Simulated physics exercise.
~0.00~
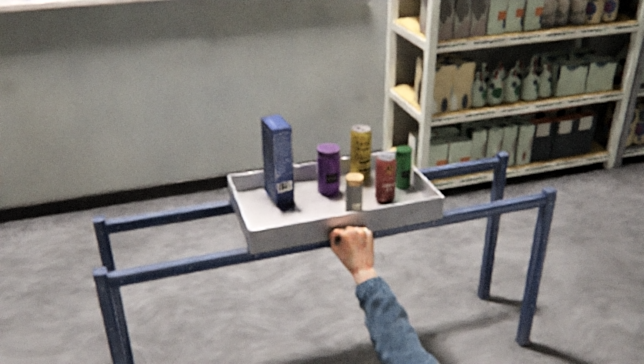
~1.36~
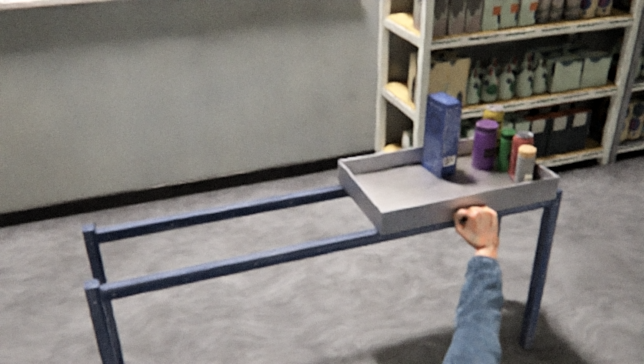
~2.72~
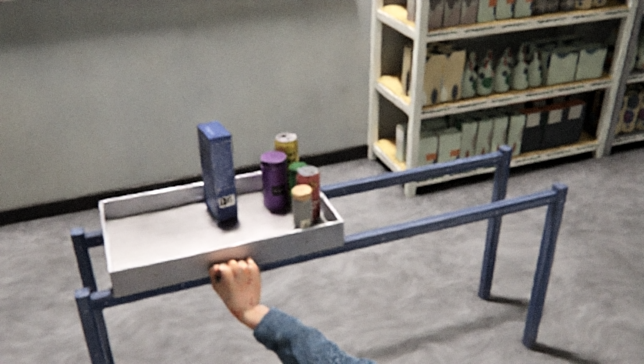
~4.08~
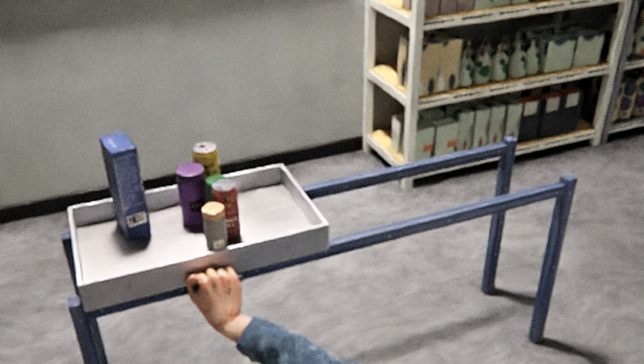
A hand slid a shallow tray holding a blue carton, a purple jar and several smaller containers right along blue rails, then back to the left end, where everything still stood upright, though some items had shifted about on the tray.
